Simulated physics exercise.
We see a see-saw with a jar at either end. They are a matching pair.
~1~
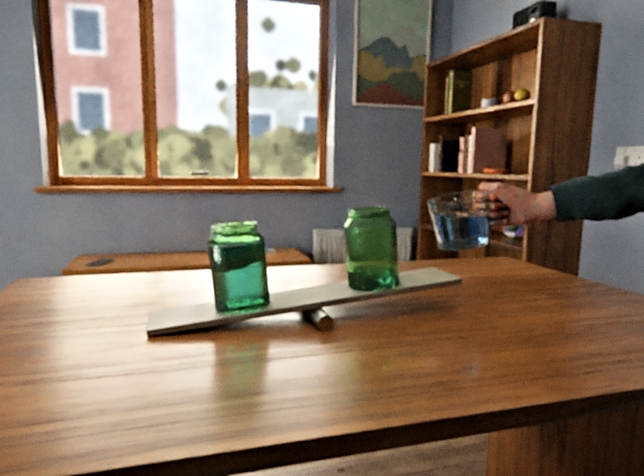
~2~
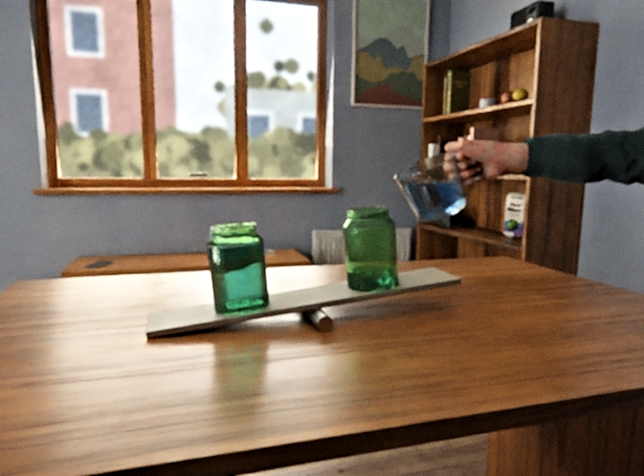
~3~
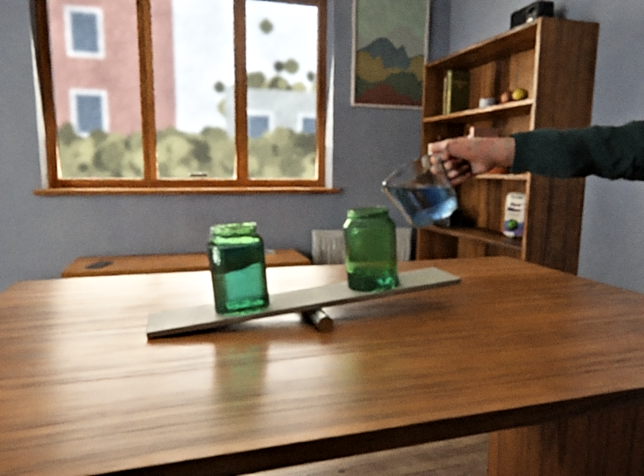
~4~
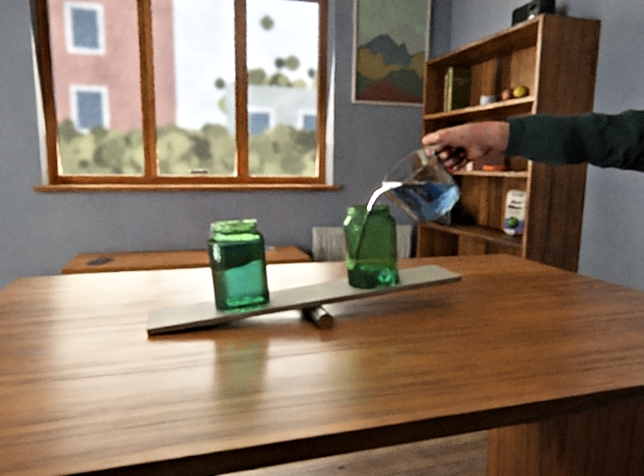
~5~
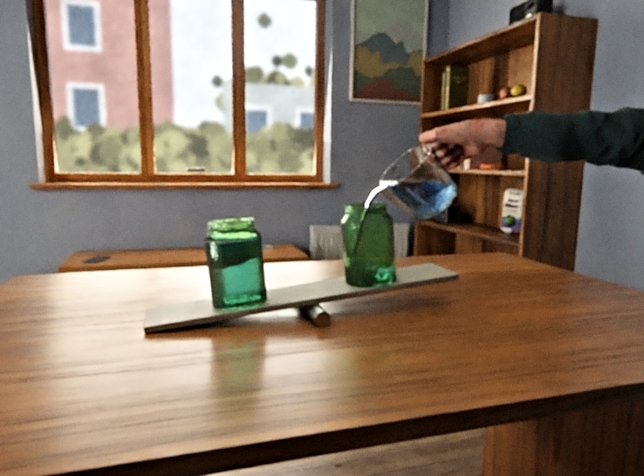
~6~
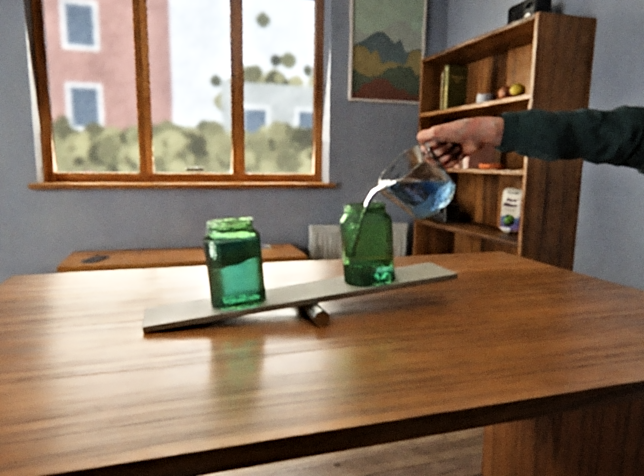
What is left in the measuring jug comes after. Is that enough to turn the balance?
It keeps its lean.
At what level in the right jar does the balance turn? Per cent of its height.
I make it 80 per cent.
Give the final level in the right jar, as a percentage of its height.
Close to 60 %.
A moment on, the right jar is about a third full; the shelf board leans as before.
Further on, the right jar is about half full; the shelf board leans as before.
When it is over, the right jar is about two thirds full; the shelf board leans as before.
